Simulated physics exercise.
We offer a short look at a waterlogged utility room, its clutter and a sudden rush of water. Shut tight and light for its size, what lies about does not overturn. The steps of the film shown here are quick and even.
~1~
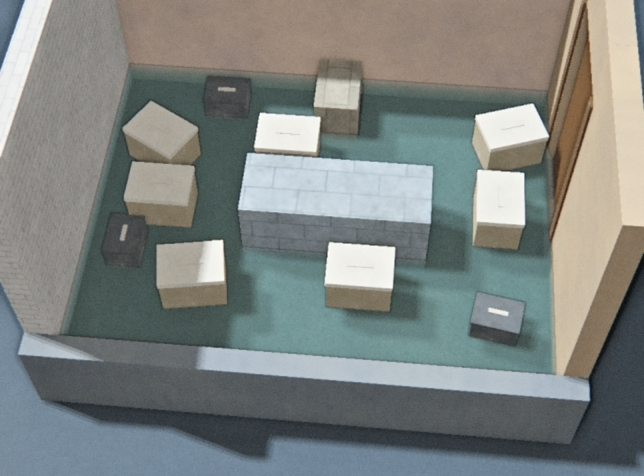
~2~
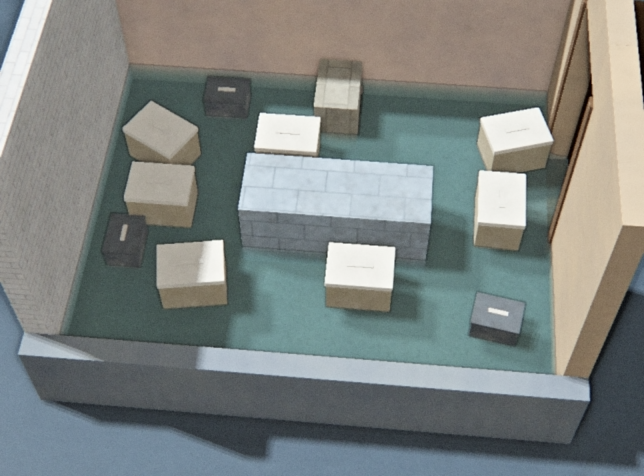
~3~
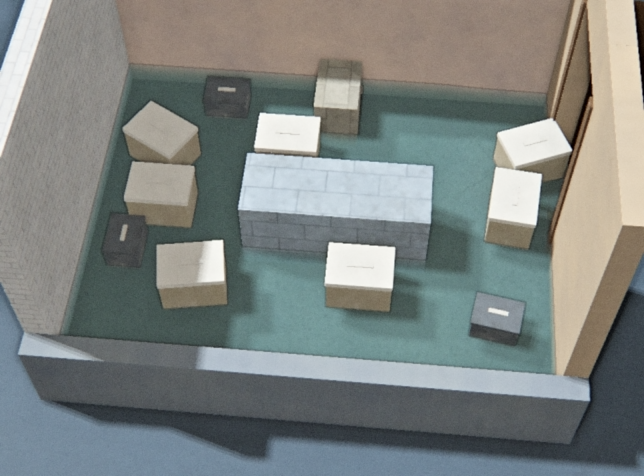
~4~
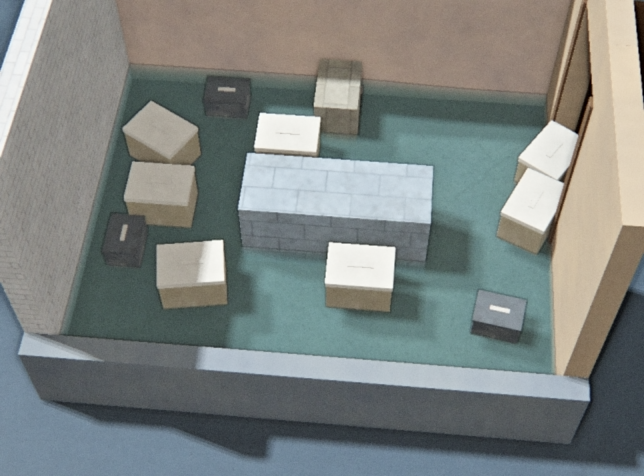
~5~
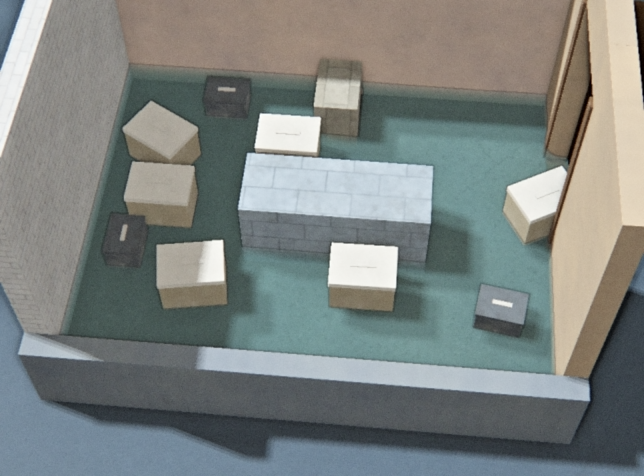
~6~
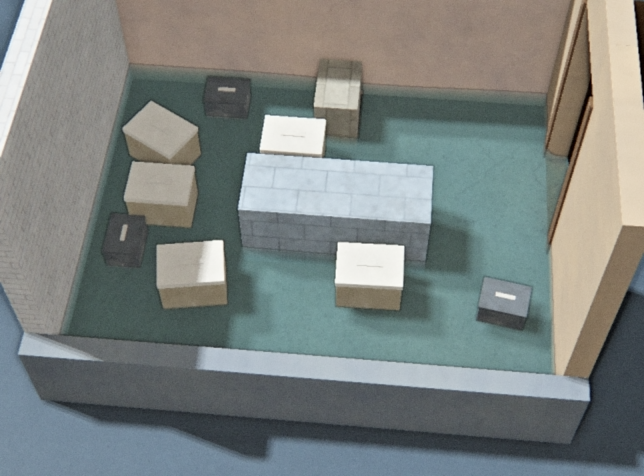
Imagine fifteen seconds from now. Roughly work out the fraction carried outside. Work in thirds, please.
Honestly, the part swept out lands in the middle band of thirds.
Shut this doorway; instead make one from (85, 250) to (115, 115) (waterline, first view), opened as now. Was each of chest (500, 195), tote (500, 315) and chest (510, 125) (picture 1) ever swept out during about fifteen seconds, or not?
Same order as asked: Never leaves, never leaves, never leaves.
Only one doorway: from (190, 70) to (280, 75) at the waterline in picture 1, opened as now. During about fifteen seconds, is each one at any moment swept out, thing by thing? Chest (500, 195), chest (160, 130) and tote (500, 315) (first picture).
My answer, each in turn: Not lost, lost, not lost.
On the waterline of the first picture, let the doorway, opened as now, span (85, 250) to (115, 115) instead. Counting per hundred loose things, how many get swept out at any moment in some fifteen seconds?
Some 70 per cent of the things, roughly.
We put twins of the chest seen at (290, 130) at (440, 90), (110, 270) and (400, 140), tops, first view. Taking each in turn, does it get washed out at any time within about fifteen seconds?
First one makes it out, second one does not escape, third one makes it out.
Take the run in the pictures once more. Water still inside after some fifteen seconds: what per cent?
50 %.
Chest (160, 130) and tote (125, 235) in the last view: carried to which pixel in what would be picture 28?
I'd say close to (220, 125) and close to (154, 235).
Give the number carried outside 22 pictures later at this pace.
Total: 5.
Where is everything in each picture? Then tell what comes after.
In the first frame, a tote at (498, 313) floats; a chest at (360, 265) floats; 0 of 10 have shifted.
In the second frame, a tote at (498, 313), afloat; a chest at (360, 265) floats; 0 of 10 have shifted.
In the third frame, a tote at (498, 313), afloat; a chest at (360, 265) floats; 2 of 10 have shifted.
In the fourth frame, a tote at (500, 310) floats, close to its start; a chest at (361, 265), afloat; 2 of 10 have shifted.
In the fifth frame, a tote at (502, 304) floats, close to its start; a chest at (363, 265), afloat; 3 of 10 have shifted.
In the sixth frame, a tote at (505, 297), afloat, close to its start; a chest at (370, 264) floats, close to its start; 4 of 10 have shifted.
A moment on, 2 of 10 are out; 8 afloat.
Next, 3 of 10 are out; 7 afloat.
Later, 5 of 10 are out; 5 afloat.
In the end, 5 of 10 are out; 5 afloat.
